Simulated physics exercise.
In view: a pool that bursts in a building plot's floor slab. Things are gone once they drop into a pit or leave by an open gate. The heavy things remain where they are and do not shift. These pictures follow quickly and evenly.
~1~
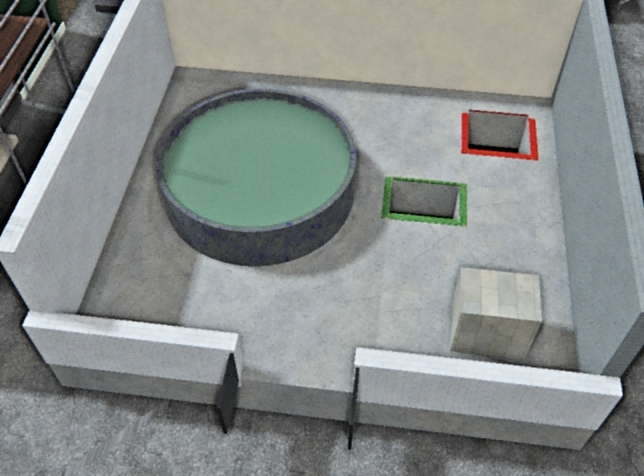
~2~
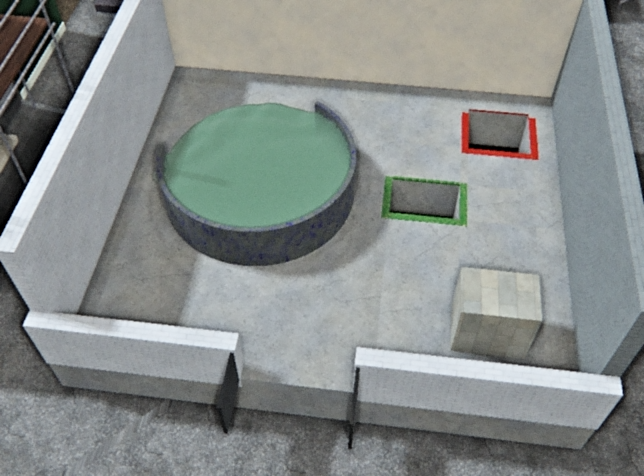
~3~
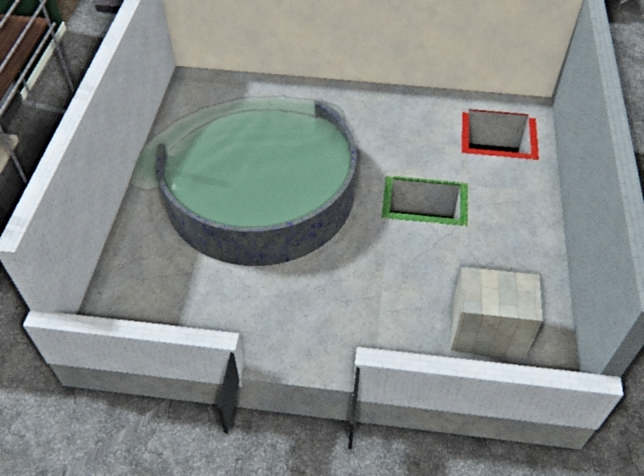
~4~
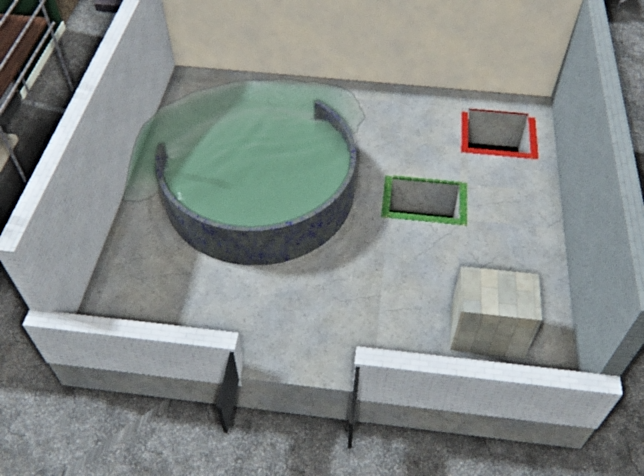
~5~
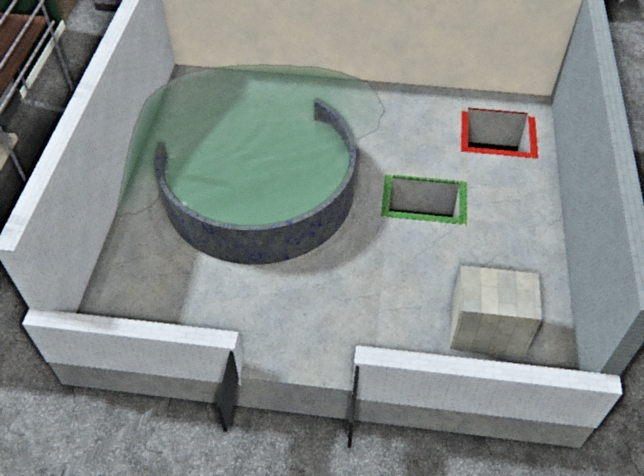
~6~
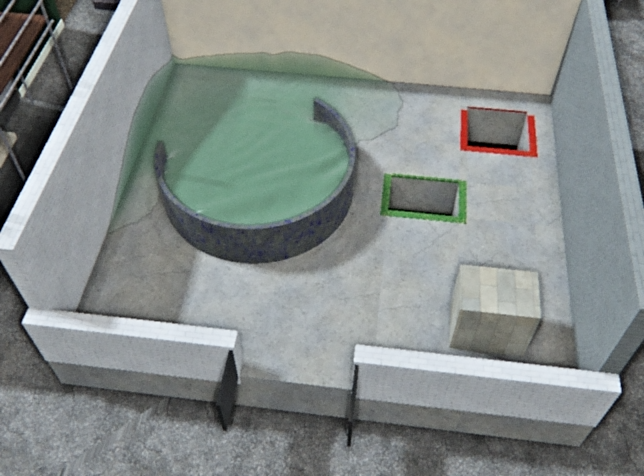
A round pool of green water burst open along its far side inside a walled plot, and the water poured out through the gap, spreading across the floor toward the back and left walls.
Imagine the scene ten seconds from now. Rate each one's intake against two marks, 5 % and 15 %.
Ratings: Gate - below the 5 % mark; green pit - between the two marks; red pit - above the 15 % mark.
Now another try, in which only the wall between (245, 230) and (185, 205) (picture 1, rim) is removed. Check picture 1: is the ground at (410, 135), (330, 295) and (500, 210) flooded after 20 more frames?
First spot spared, second spot submerged, third spot spared.
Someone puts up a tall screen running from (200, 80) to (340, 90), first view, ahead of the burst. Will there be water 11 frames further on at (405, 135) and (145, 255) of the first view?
As listed: Flooded, wet.
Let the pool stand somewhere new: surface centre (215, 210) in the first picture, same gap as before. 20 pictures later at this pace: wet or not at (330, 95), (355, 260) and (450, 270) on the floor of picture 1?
Spot one wetted, spot two unwetted, spot three unwetted.
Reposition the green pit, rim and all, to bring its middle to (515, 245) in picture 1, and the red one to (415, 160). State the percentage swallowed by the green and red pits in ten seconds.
Looks like green collects 15 percent and red collects 15 percent.
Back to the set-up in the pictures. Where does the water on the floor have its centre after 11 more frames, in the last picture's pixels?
I'd place it roughly at (243, 139).
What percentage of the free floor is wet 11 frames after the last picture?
Near 45 in a hundred.
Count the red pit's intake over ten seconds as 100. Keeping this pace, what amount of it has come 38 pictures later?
Roughly 65 per cent.
A moment on, water covers 30 % of the floor; the gate 0 %, the green pit 0 %, the red pit 0 %.
Next, water covers 45 % of the floor; the gate 0 %, the green pit 0 %, the red pit 1 %.
Then, water covers 60 % of the floor; the gate 0 %, the green pit 1 %, the red pit 6 %.
Later, water covers 90 % of the floor; the gate 1 %, the green pit 3 %, the red pit 16 %.
In the end, water covers 100 % of the floor; the gate 2 %, the green pit 8 %, the red pit 25 %.
